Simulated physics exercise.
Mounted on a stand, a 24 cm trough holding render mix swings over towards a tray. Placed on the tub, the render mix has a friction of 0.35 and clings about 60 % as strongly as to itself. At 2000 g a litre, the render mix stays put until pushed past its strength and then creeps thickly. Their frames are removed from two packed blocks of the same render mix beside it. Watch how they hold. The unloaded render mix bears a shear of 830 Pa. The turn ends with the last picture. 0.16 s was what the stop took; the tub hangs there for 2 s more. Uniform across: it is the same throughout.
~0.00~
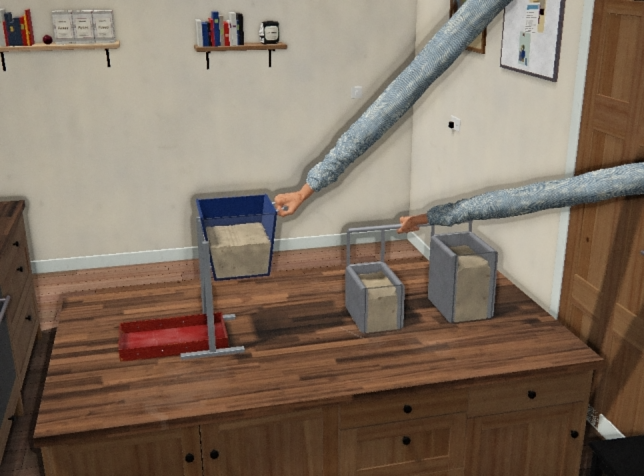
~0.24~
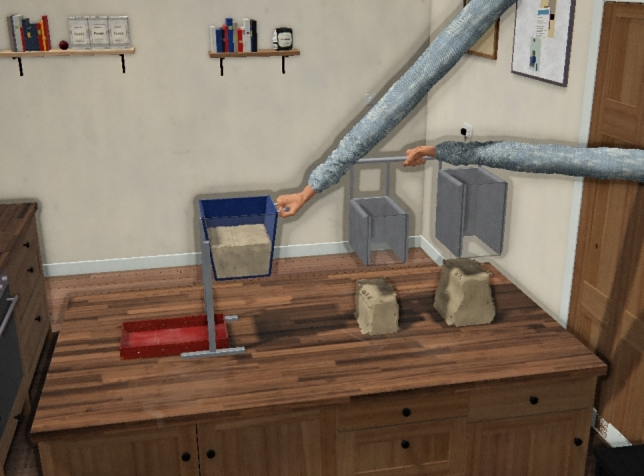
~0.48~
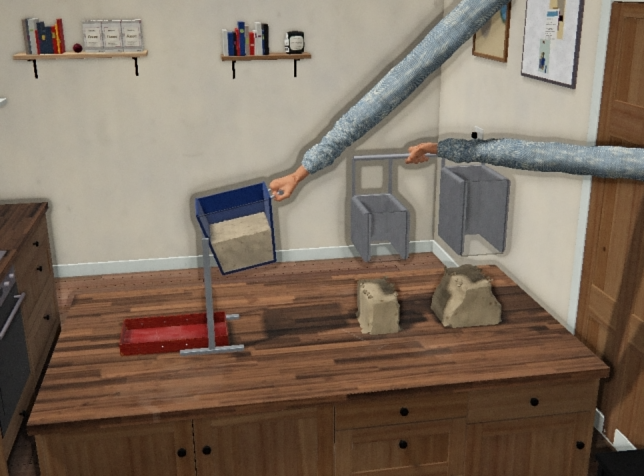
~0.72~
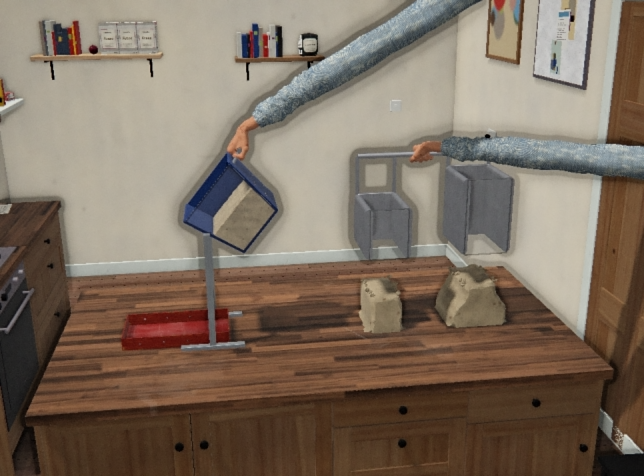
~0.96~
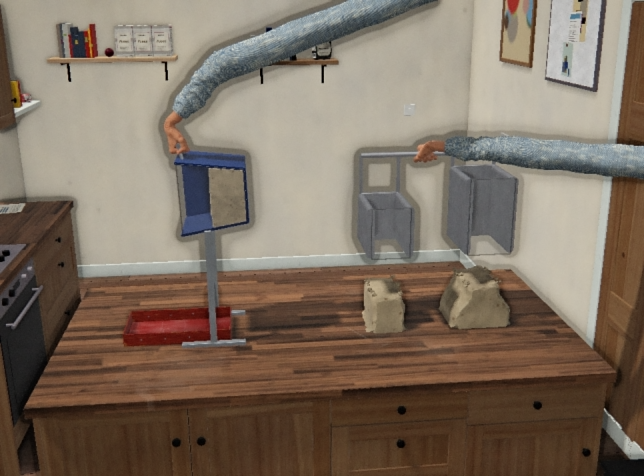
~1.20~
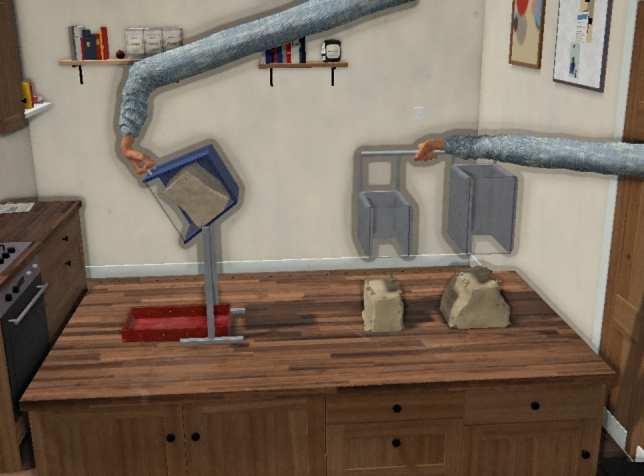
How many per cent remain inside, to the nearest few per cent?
Roughly 0 per cent remains inside.
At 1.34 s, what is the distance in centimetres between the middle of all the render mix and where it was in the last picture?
Something like 14 cm, I'd say.
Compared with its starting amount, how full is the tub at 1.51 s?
I'd say close to 0 %.
After 1.34 s, the tub is at 119 degrees and holds 50 %.
After 1.51 s, the tub is at 119 degrees and holds 0 %.
After 1.68 s, the tub is at 119 degrees and holds 0 %.
After 1.85 s, the tub is at 119 degrees and holds 0 %.
After 3.20 s, at the end, the tub is at 119 degrees and holds 0 %.
